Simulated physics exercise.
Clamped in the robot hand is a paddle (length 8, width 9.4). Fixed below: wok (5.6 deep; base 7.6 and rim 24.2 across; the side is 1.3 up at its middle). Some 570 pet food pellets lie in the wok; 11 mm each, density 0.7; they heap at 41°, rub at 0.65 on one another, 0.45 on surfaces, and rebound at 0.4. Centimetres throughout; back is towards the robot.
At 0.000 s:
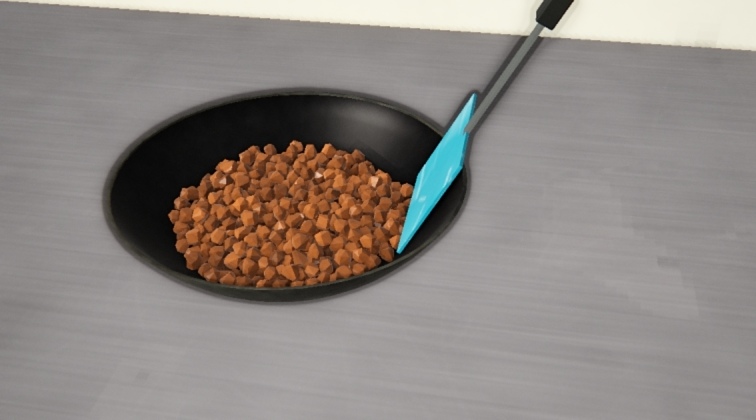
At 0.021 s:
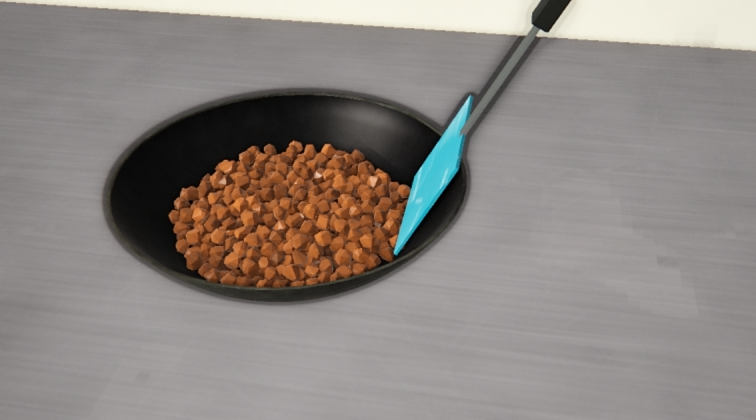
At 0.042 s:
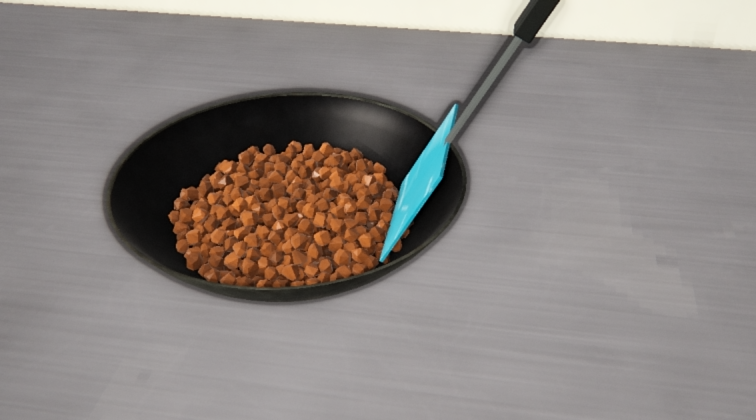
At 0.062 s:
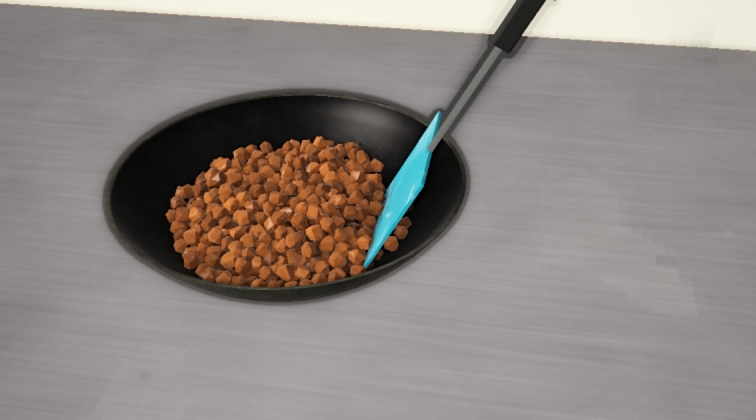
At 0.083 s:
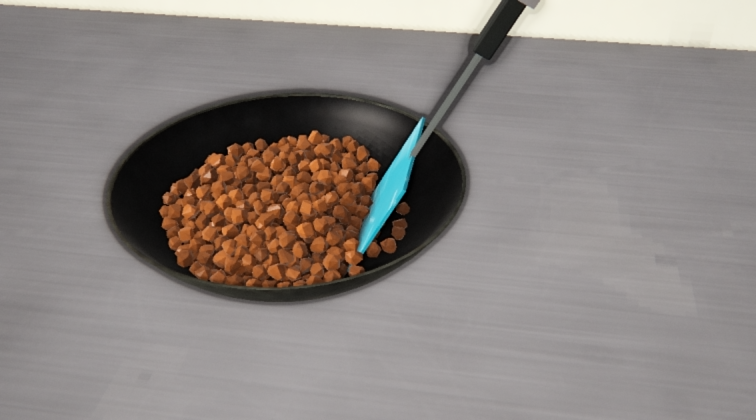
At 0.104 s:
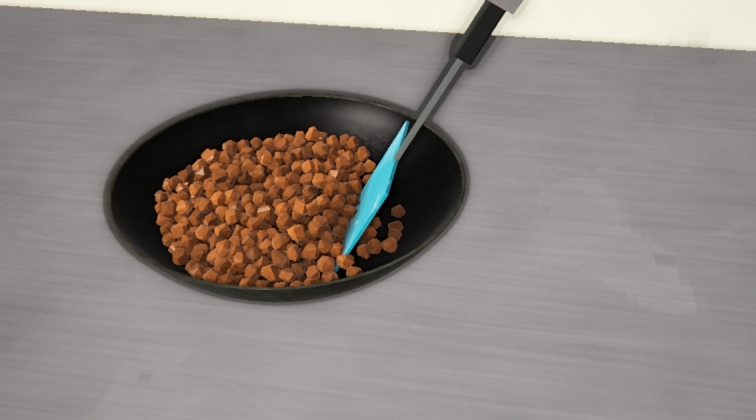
A turquoise paddle dips into a black wok and moves left, pushing the heap of brown pellets towards the far-left side.
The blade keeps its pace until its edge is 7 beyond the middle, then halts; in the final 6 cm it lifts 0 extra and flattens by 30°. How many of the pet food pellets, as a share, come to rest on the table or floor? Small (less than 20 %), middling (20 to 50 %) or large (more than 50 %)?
Share on the table or floor: Middling (20 to 50 %).
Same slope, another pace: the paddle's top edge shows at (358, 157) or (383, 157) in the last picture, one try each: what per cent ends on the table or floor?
Some 35 and 30 per cent.
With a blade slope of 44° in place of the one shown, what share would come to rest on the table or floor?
Then about 25 per cent.
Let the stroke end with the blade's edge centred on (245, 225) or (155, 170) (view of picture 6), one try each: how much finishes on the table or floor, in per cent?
Some 10 and 55 per cent.
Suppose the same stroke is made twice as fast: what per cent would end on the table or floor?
Then about 40 per cent.
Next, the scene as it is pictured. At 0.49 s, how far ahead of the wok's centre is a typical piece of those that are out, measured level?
About 16 cm.
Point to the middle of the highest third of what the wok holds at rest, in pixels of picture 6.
Near (168, 171).
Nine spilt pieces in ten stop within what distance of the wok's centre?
Some 25 cm.
After 0.18 s, sloping 62°, highest piece 11 above the table; 567 in the wok, 2 on the blade or in flight.
After 0.25 s, sloping 47°, highest piece 17 above the table; 554 in the wok, 15 on the blade or in flight.
After 0.49 s, sloping 32°, highest piece 8 above the table; 419 in the wok, 141 on the table or floor, 9 on the blade or in flight.
After 1.54 s, sloping 32°, highest piece 8 above the table; 419 in the wok, 150 on the table or floor.
In the end, 419 in the wok, 150 on the table or floor. That is 26 % on the table or floor.
